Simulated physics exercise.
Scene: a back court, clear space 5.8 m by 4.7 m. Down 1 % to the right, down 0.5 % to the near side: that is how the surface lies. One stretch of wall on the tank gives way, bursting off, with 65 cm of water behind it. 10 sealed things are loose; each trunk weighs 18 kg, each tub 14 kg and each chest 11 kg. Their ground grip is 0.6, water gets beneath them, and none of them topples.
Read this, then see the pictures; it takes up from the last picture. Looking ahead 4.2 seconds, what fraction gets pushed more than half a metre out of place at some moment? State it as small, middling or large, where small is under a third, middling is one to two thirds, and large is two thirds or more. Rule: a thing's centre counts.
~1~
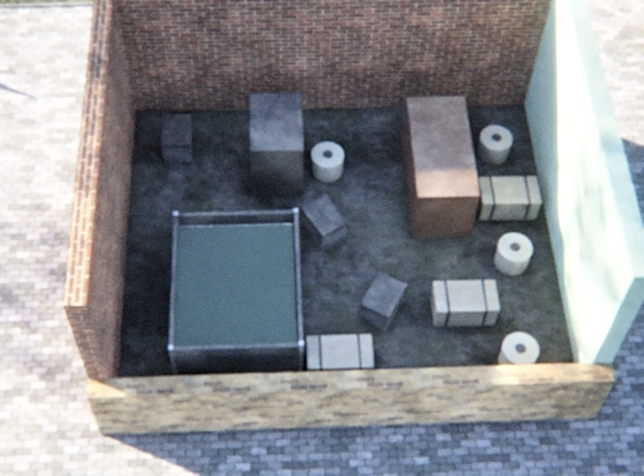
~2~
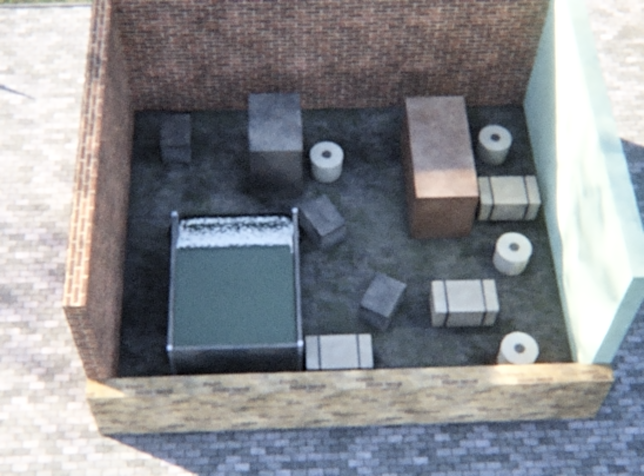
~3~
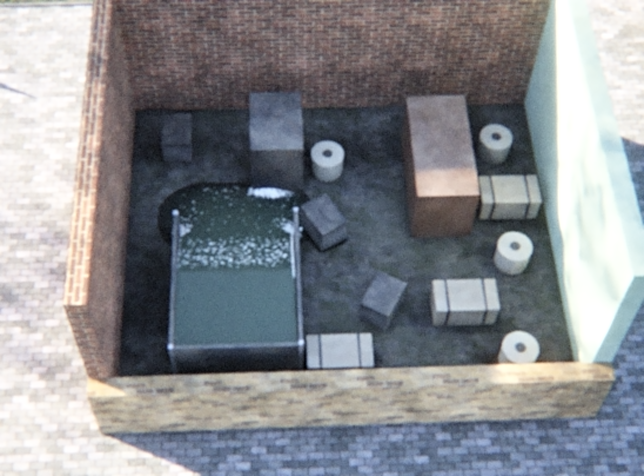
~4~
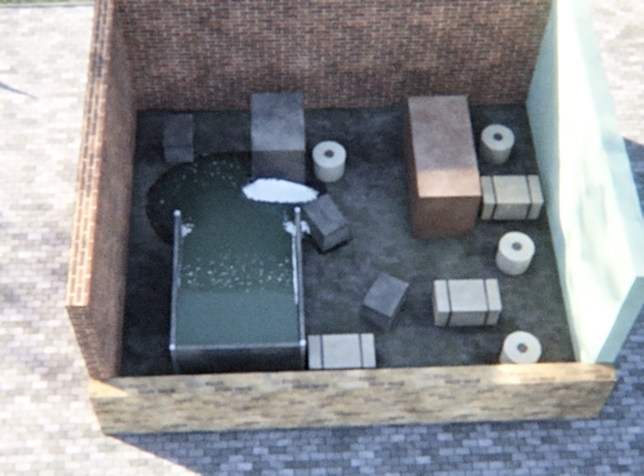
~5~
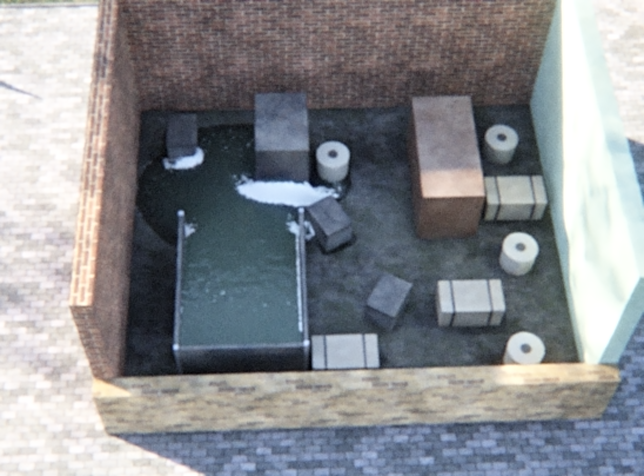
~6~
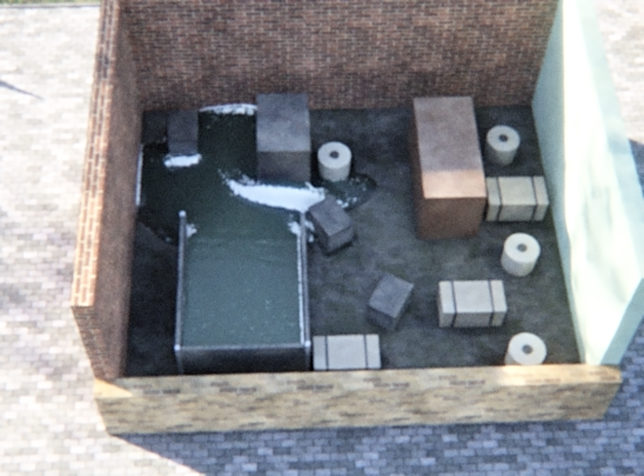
Small.
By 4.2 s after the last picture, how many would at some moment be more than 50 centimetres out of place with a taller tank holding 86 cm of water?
5.
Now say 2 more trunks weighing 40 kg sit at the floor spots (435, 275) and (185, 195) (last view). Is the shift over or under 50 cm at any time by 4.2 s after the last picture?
The first comes out within the limit, the second beyond the limit.
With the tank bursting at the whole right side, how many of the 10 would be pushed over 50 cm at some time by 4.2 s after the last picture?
In that case the number is 8.
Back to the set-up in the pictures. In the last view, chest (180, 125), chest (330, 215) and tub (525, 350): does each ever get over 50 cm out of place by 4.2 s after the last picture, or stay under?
One by one: Above the line; above the line; below the line.
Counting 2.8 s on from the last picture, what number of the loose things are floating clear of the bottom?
1 at that moment.
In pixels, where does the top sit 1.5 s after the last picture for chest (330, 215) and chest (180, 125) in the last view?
Somewhere about (362, 248) and (184, 96).
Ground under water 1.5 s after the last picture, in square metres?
The covered patch comes to about 13 m2.
Then, 0.4 s after the last picture 0 of 10 are over 50 cm from their spots; 0 afloat.
Then, 1.5 s after the last picture 1 of 10 are over 50 cm from their spots; 1 afloat.
Then, 2.8 s after the last picture 3 of 10 are over 50 cm from their spots; 1 afloat.
Then, 4.2 s after the last picture 3 of 10 are over 50 cm from their spots, and 3 have been at some point; 1 afloat.
